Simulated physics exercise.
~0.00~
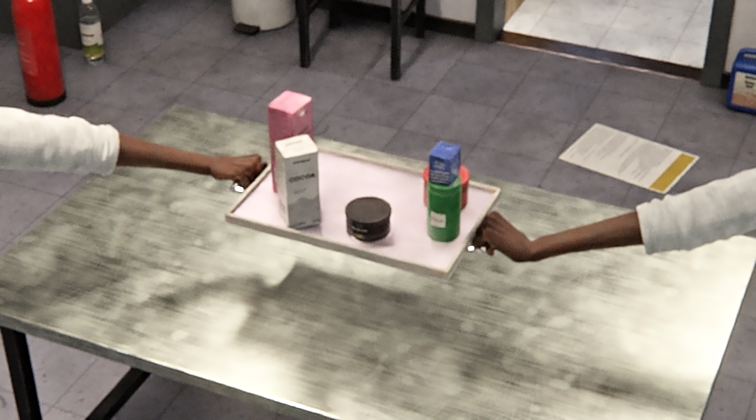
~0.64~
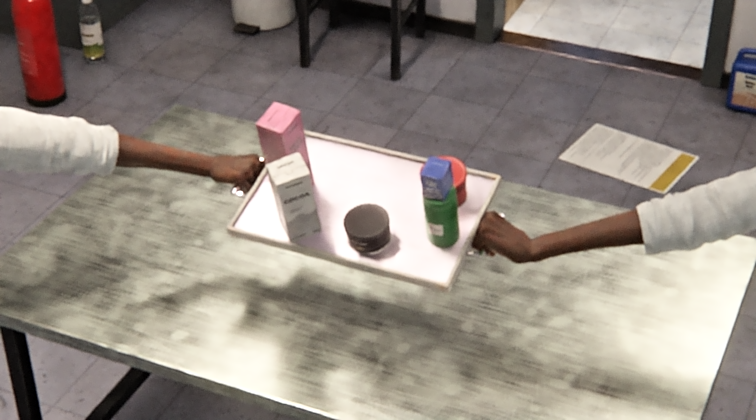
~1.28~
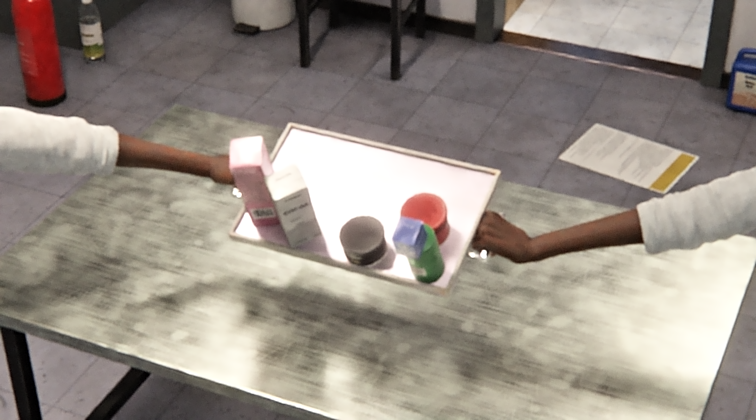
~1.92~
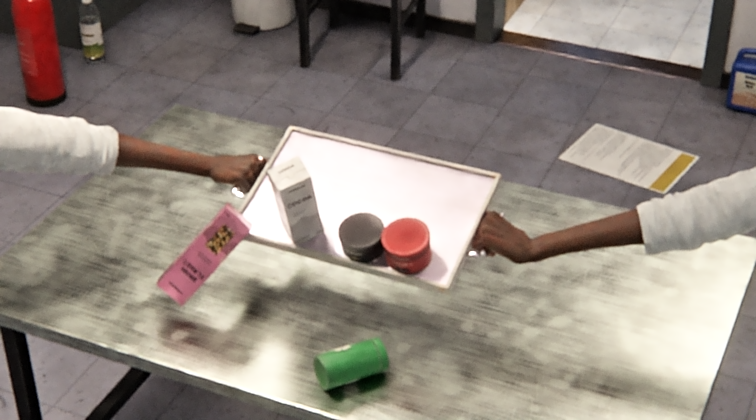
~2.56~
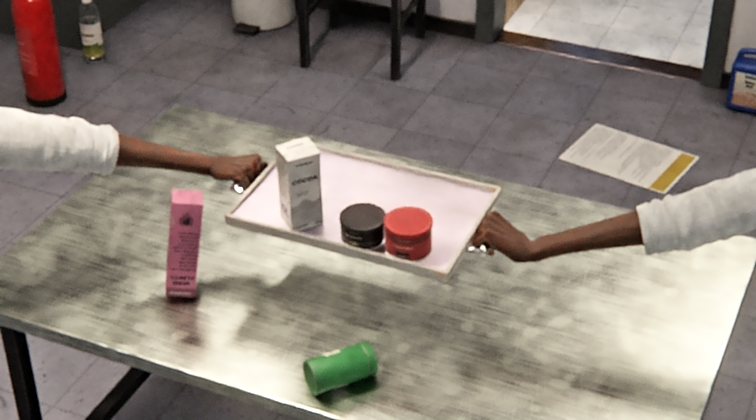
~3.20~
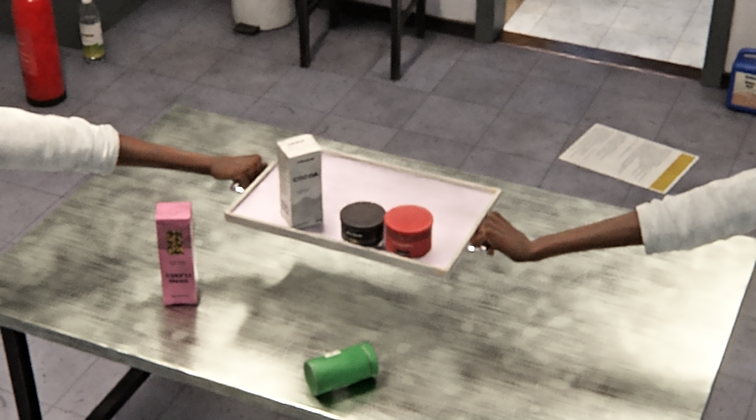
Serving tray tipping toward the viewer in two hands, sending pink carton, green jar and blue packet off before being levelled again.
